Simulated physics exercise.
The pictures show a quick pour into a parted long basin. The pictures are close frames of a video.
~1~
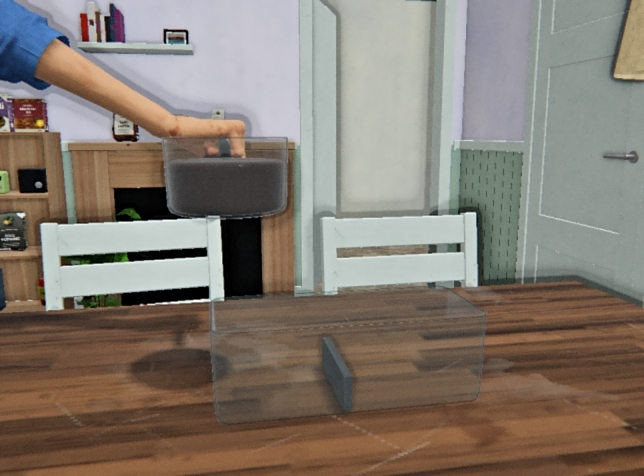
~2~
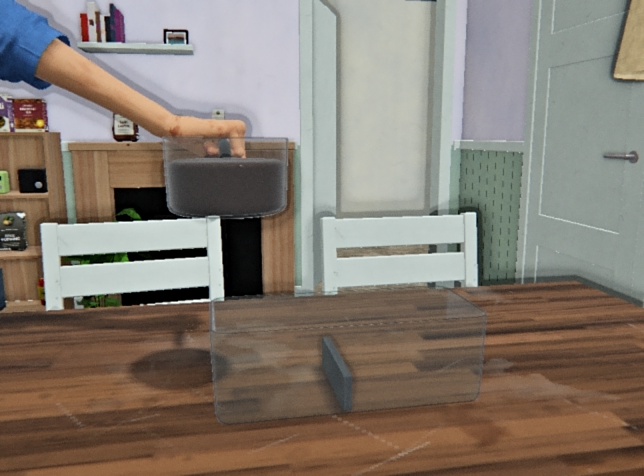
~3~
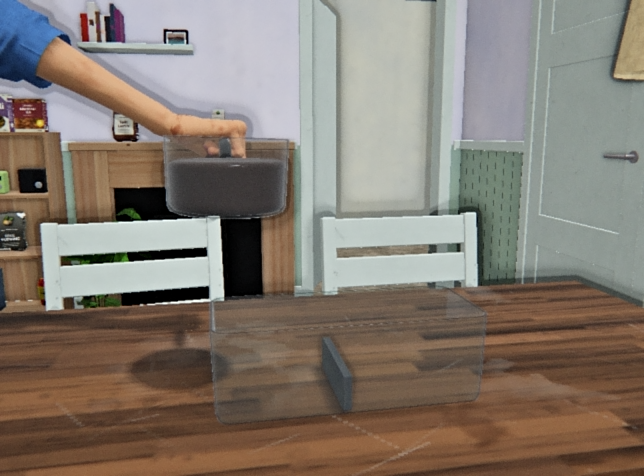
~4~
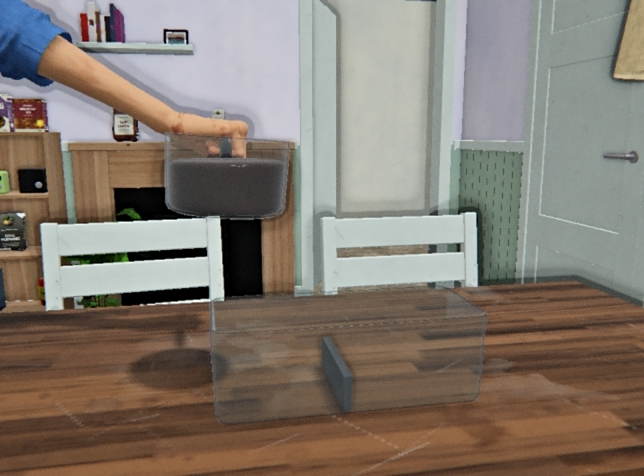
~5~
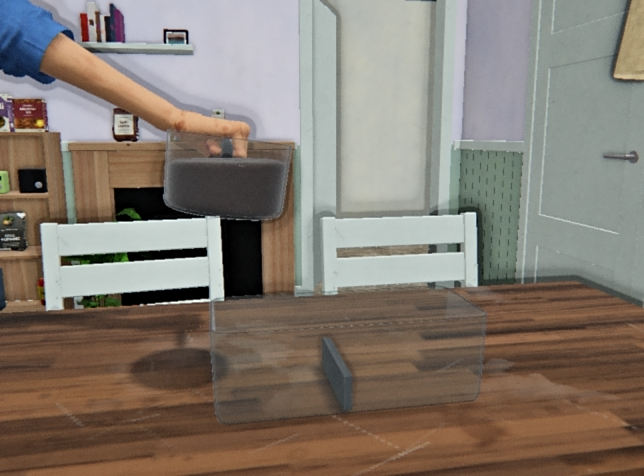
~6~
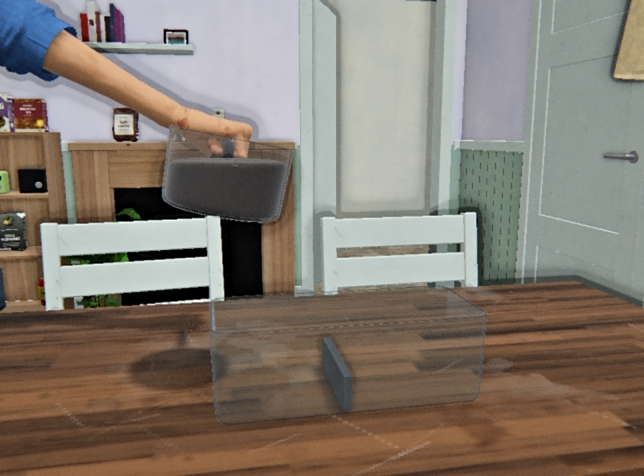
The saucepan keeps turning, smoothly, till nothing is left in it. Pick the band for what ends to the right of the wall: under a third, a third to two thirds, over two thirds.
In the end between a third and two thirds is right of the wall.
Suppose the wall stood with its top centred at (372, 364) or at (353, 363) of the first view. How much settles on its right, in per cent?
About 15 and 40 per cent.
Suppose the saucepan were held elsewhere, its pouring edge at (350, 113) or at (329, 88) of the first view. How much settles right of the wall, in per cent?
In turn 90 and 90 in a hundred.
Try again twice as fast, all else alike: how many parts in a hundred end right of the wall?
Close to 40 per cent.
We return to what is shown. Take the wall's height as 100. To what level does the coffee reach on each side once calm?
Some 40 per cent left and 50 right.
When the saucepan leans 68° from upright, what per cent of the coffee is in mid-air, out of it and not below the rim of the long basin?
Close to 25 per cent.
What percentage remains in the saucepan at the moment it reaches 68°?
About 70 per cent.
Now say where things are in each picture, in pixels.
The first picture shows tilt 0°; pouring edge (286, 139); surface from (167, 162) to (283, 161); the long basin's rim runs from (211, 316) to (466, 301); the wall's top is at (336, 356).
The second picture shows tilt 0°; pouring edge (286, 140); surface from (167, 163) to (284, 161).
The third picture shows tilt 2°; pouring edge (287, 141); surface from (168, 163) to (284, 161).
The fourth picture shows tilt 4°; pouring edge (288, 144); surface from (168, 162) to (285, 162).
The fifth picture shows tilt 7°; pouring edge (290, 147); surface from (168, 162) to (285, 163).
The sixth picture shows tilt 11°; pouring edge (292, 152); surface from (170, 162) to (287, 163).
A moment on, the tilt is 68° and 71 per cent is still to pour, 1 is left of the wall and 1 right of it.
Next, the tilt is 103° and 15 per cent is still to pour, 14 is left of the wall and 54 right of it.
Then the tilt is 108° and 1 per cent is still to pour, 38 is left of the wall and 58 right of it.
Later the tilt is 108° and 0 per cent is still to pour, 41 is left of the wall and 58 right of it.
Finally, 41 per cent lies left of the wall, 58 right of it and 1 outside.
